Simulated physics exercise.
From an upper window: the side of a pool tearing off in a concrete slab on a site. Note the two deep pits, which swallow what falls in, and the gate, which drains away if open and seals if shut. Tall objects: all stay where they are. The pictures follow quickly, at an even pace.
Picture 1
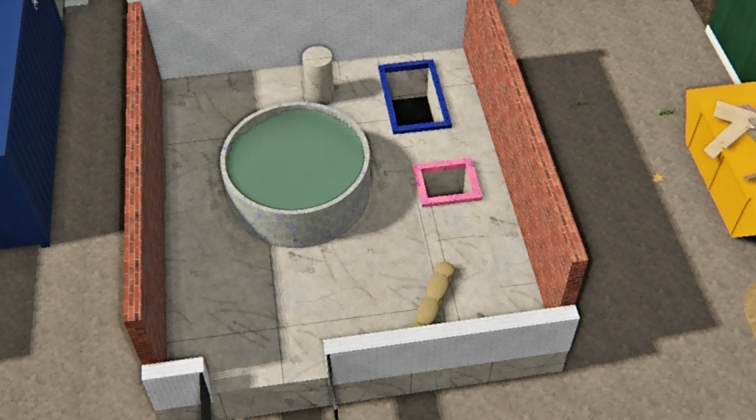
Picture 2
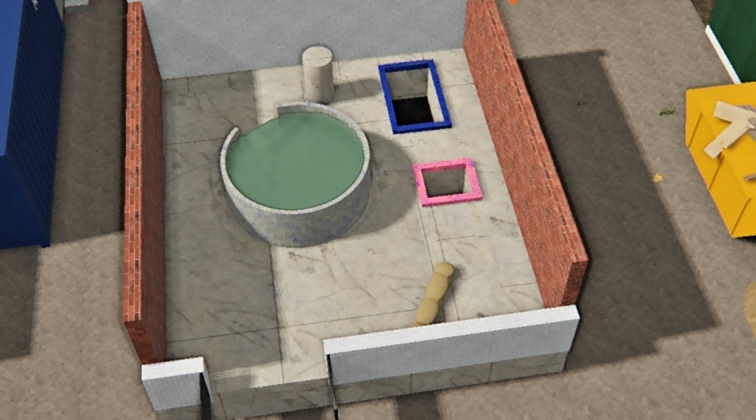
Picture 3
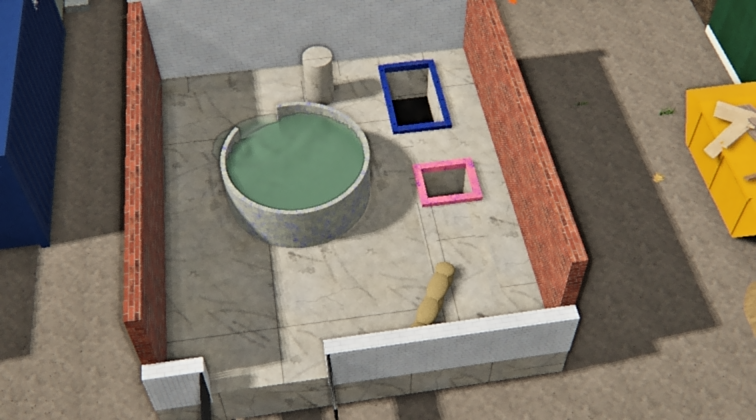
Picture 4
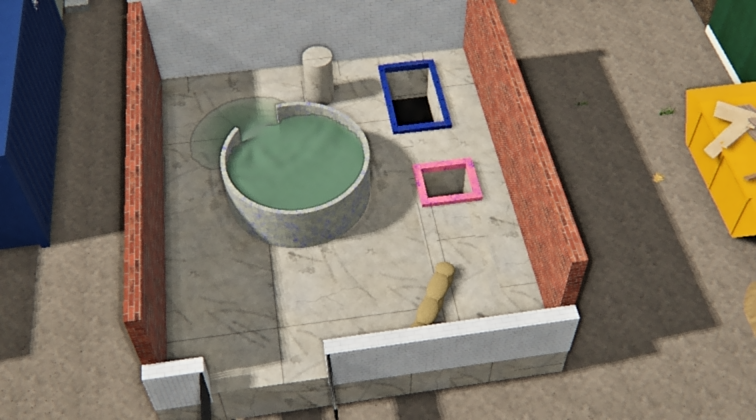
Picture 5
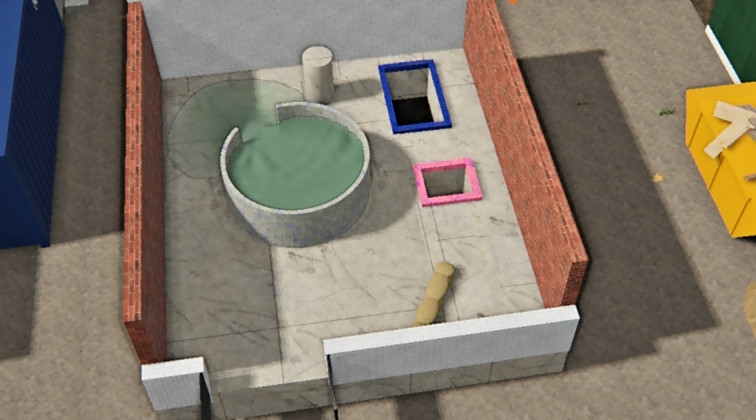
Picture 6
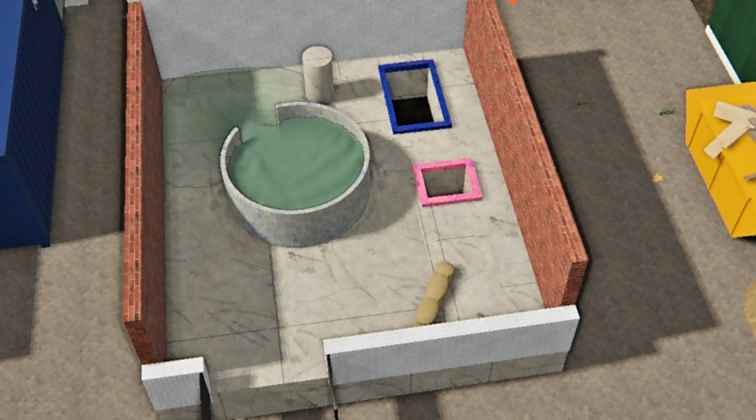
Green water pours through a gap in the round pool's far side and spreads across the slab.
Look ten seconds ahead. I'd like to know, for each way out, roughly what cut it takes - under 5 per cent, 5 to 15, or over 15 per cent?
The gate is going to swallow a share of five up to fifteen per cent; the pink pit is going to swallow a share short of five per cent; the blue pit is going to swallow a share of five up to fifteen per cent.
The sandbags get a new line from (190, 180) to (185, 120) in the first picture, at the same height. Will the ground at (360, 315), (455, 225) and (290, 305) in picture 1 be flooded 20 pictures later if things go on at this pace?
Bare, bare, bare.
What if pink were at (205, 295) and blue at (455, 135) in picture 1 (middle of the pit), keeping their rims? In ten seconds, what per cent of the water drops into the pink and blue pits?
Per cent, approx.: Pink 6, blue 8.
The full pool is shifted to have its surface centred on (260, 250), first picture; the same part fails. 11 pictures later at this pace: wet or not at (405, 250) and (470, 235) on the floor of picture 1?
Spot by spot: High and dry, after that high and dry.
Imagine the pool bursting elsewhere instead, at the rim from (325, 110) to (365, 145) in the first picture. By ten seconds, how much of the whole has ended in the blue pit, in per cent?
Approximate share, blue: 40 in a hundred.
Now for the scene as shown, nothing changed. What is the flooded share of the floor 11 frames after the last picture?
That works out to some 25 in a hundred.
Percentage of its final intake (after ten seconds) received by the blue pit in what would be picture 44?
My estimate: Close to 65 per cent.
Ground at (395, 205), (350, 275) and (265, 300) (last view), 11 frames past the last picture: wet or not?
Spared, spared, spared.
A moment on, water covers 20 % of the floor; the gate 0 %, the pink pit 0 %, the blue pit 0 %.
Next, water covers 25 % of the floor; the gate 0 %, the pink pit 0 %, the blue pit 0 %.
Then, water covers 45 % of the floor; the gate 0 %, the pink pit 0 %, the blue pit 2 %.
Later, water covers 80 % of the floor; the gate 3 %, the pink pit 0 %, the blue pit 7 %.
In the end, water covers 95 % of the floor; the gate 11 %, the pink pit 0 %, the blue pit 11 %.
